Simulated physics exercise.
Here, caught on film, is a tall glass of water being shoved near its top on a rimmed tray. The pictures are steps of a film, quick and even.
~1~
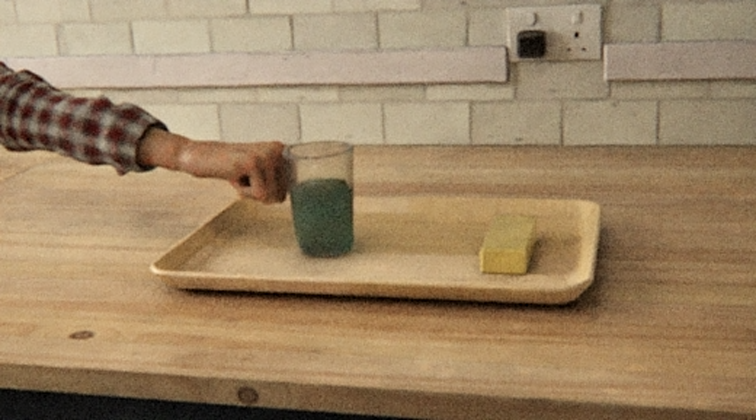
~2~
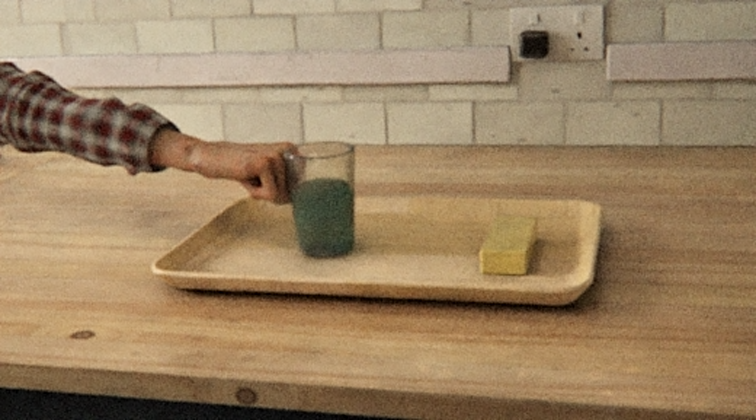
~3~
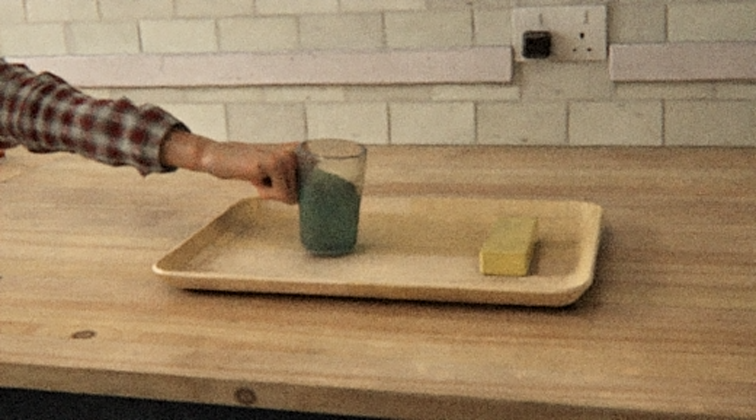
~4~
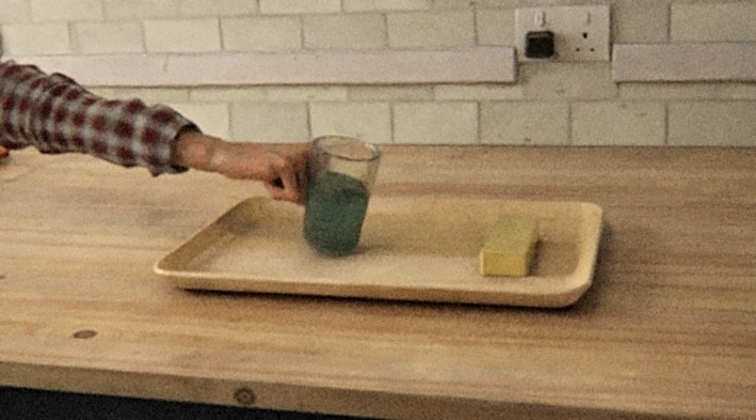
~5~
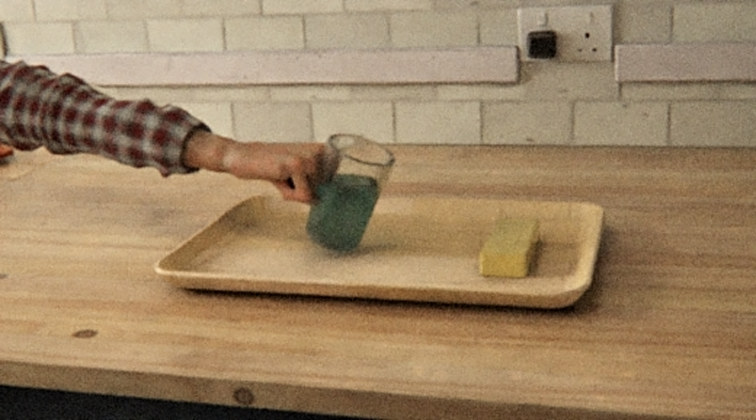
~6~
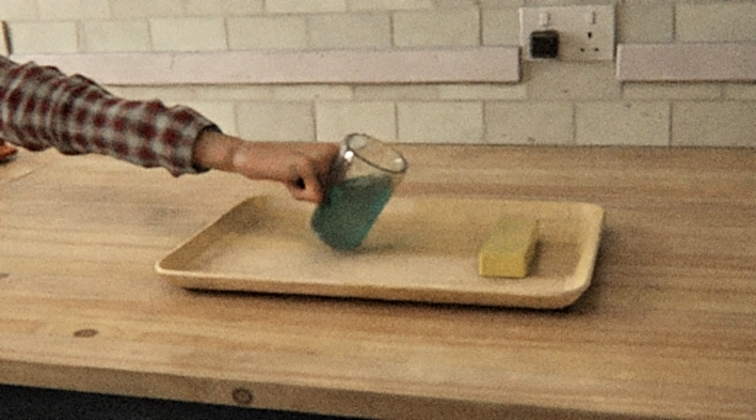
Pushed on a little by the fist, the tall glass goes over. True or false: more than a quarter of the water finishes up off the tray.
False.
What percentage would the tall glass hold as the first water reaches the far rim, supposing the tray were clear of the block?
60 per cent or thereabouts.
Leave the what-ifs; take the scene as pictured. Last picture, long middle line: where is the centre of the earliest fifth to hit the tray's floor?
At about (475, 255).
A moment on, the tall glass lies on its side and 89 per cent is in the glass, 5 on the tray and 6 above or beyond its rim.
Next, the tall glass lies on its side and 49 per cent is in the glass, 40 on the tray and 11 above or beyond its rim.
Then the tall glass lies on its side and 30 per cent is in the glass, 53 on the tray and 16 above or beyond its rim.
Later the tall glass lies on its side and 16 per cent is in the glass, 72 on the tray and 13 above or beyond its rim.
Finally, 87 per cent is held by tray and glass, 13 is off the tray.
